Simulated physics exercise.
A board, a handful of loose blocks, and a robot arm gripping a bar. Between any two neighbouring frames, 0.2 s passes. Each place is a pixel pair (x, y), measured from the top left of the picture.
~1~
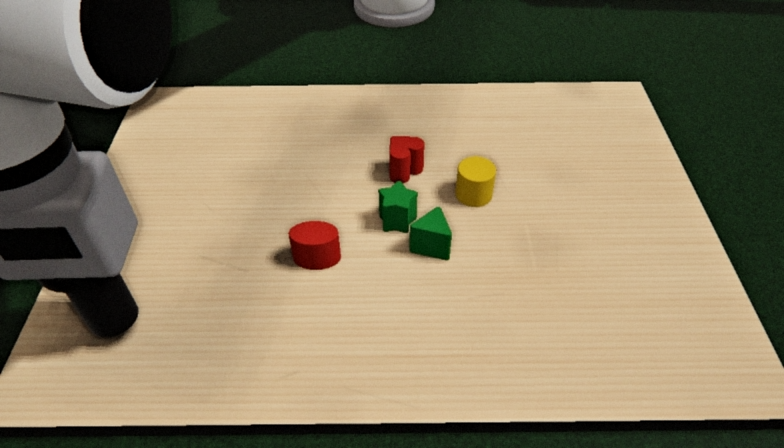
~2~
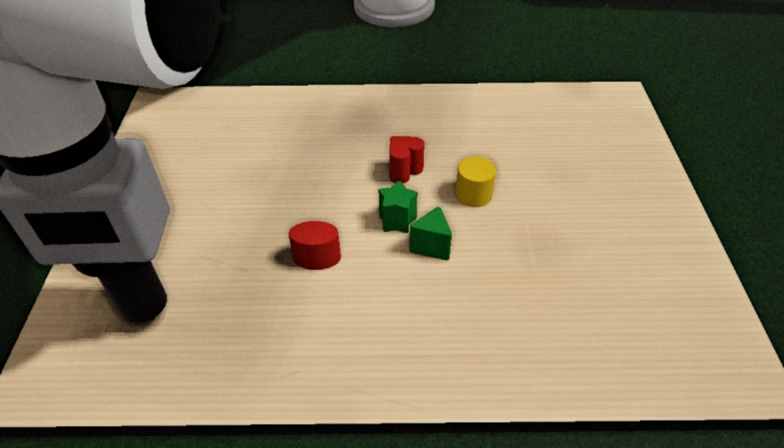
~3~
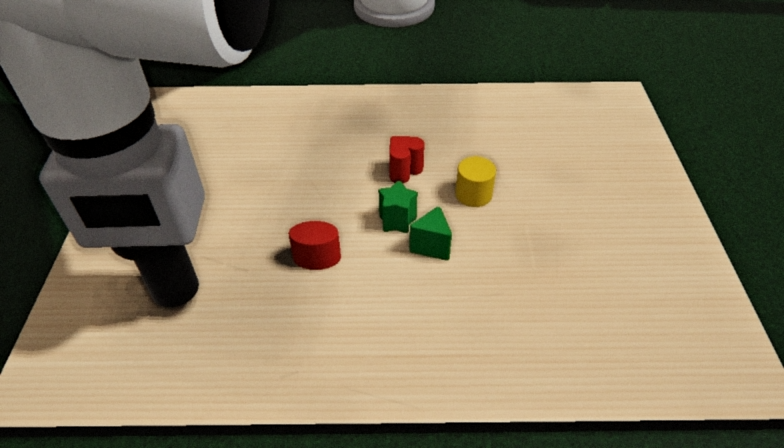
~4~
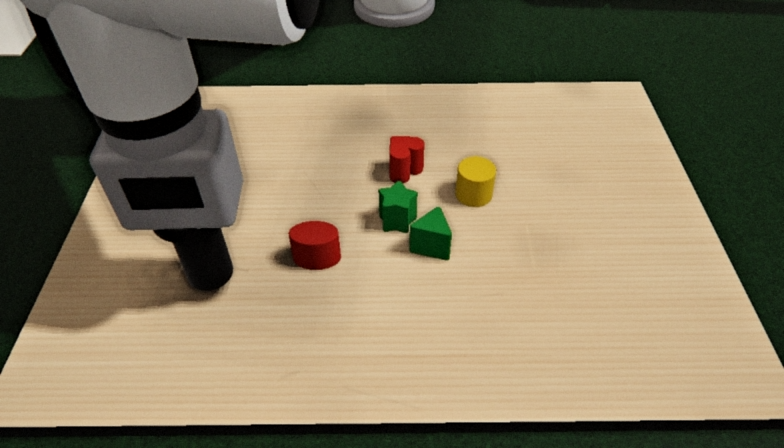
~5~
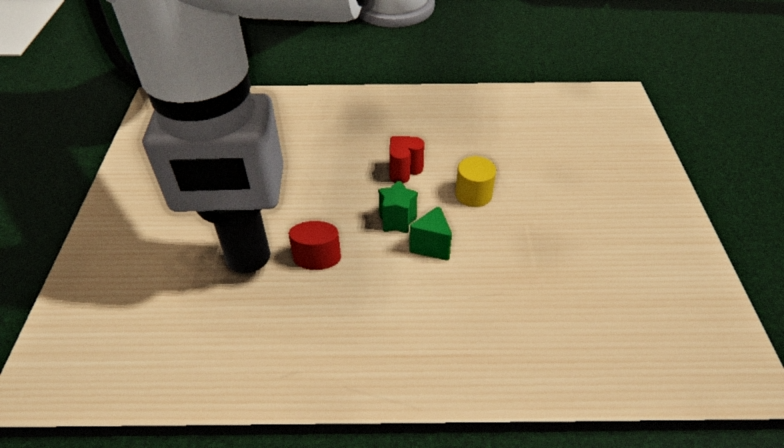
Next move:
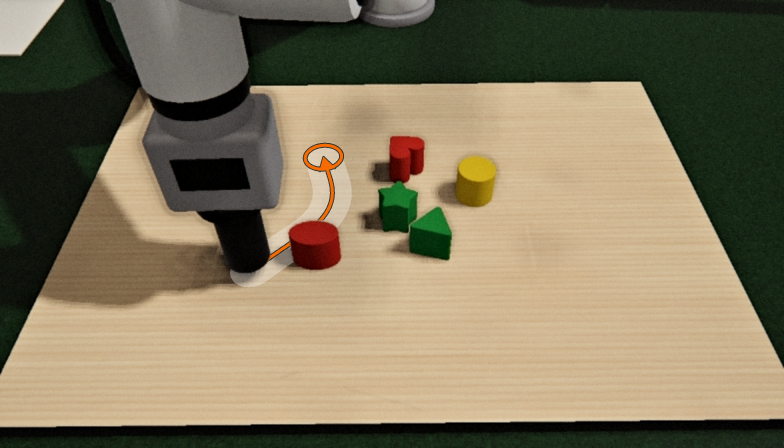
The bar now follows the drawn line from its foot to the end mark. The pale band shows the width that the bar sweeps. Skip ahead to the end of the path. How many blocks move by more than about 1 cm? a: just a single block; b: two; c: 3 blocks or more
The one that fits is a, just a single block.
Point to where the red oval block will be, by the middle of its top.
By then it is at (338, 224).
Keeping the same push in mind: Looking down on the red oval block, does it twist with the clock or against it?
Verdict: Clockwise.
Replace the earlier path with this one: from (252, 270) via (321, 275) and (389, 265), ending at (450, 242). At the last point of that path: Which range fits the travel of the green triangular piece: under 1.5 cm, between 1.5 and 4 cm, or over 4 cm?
That block covers upwards of 4 cm.
Path on the board, from (252, 270) via (304, 234) and (332, 195), ending at (323, 157).
The first path, step by step. One third of the way, bar (302, 221); red oval block (335, 226), turned 50° clockwise.
Two thirds of the way, bar (331, 181); red oval block (338, 224), turned 65° clockwise.
At the end, bar (322, 144); red oval block (338, 224), turned 65° clockwise; green star block in place.
